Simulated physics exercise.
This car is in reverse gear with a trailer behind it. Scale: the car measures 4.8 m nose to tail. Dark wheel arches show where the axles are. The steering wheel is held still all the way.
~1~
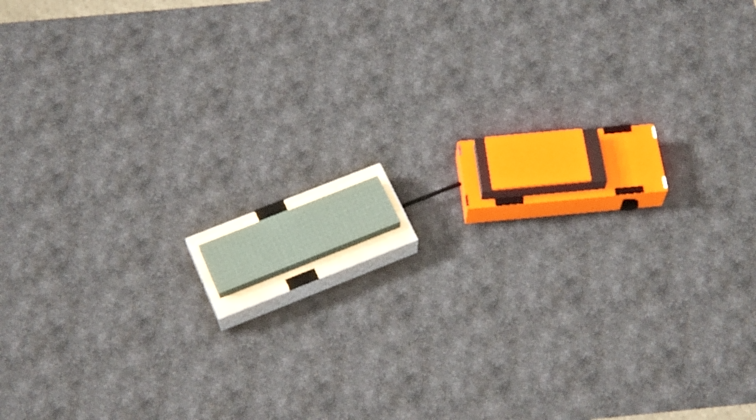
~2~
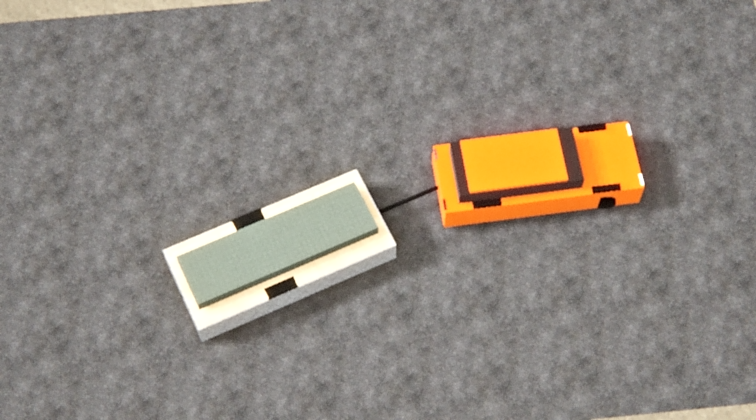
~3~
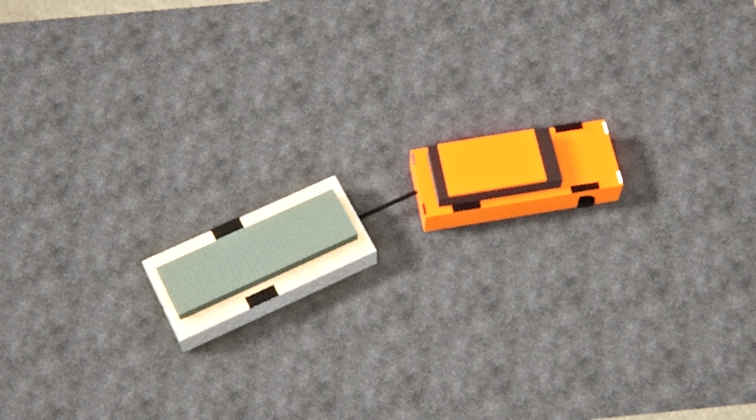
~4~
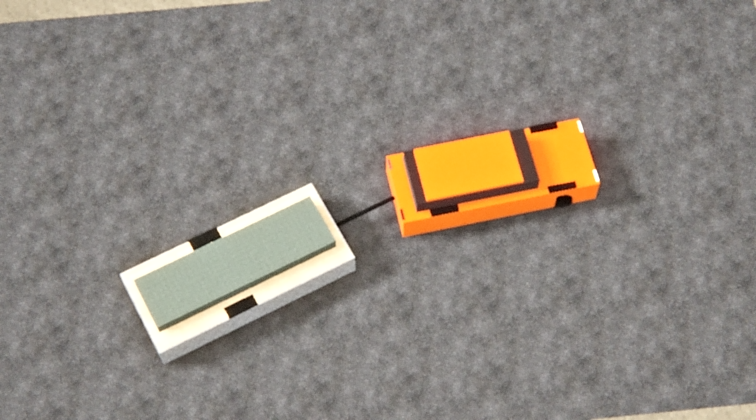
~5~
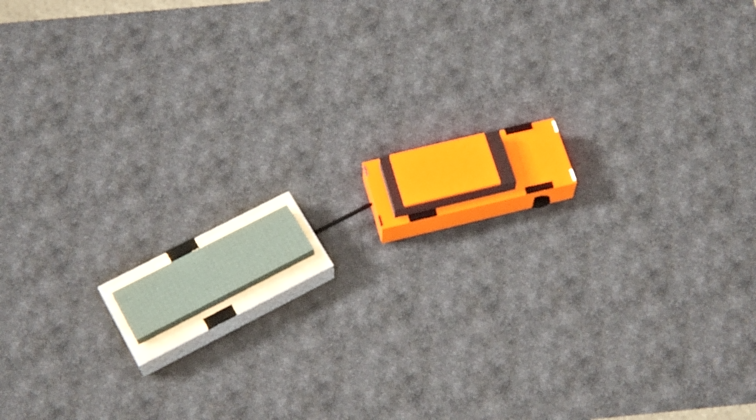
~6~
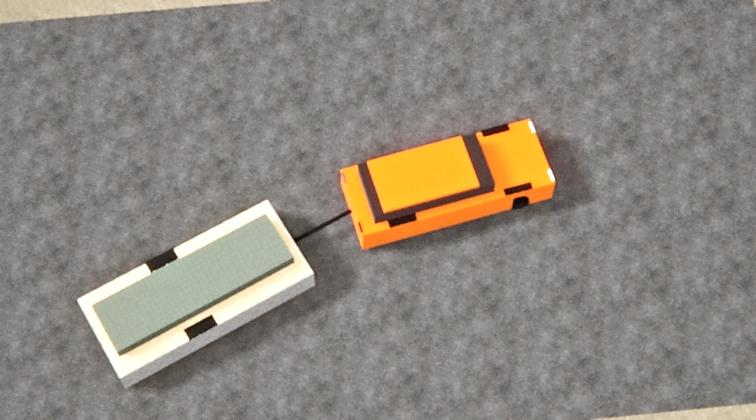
Orange car reversing slowly leftward across grey tarmac, pushing a white trailer with a grey-green top back and slightly down the view.
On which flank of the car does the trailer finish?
The tail folds to the car's left-hand side.
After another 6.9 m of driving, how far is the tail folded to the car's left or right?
Some 15° to its left.
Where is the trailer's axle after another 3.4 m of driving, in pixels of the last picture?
Around (47, 372).
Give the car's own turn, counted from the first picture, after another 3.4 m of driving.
About 26°.
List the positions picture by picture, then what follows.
The first frame shows car's middle (566, 157), trailer's axle (286, 244); tail 18° to the car's right; front wheels 12° right.
The second frame shows car's middle (542, 157), trailer's axle (265, 253); tail 17° to the car's right.
The third frame shows car's middle (520, 159), trailer's axle (244, 262); tail 17° to the car's right.
The fourth frame shows car's middle (496, 161), trailer's axle (223, 272); tail 16° to the car's right.
The fifth frame shows car's middle (472, 163), trailer's axle (201, 283); tail 15° to the car's right.
The sixth frame shows car's middle (451, 167), trailer's axle (181, 293); tail 14° to the car's right.
With 3.4 m more driven, the tail is 4° to the car's right, the car has turned 25° and the trailer's axle is at (47, 372) of the last picture.
With 6.9 m more driven, the tail is 17° to the car's left, the car has turned 39° and the trailer's axle is out of the picture.
With 10.3 m more driven, the tail is 60° to the car's left, the car has turned 53° and the trailer's axle is out of the picture; it has jack-knifed.
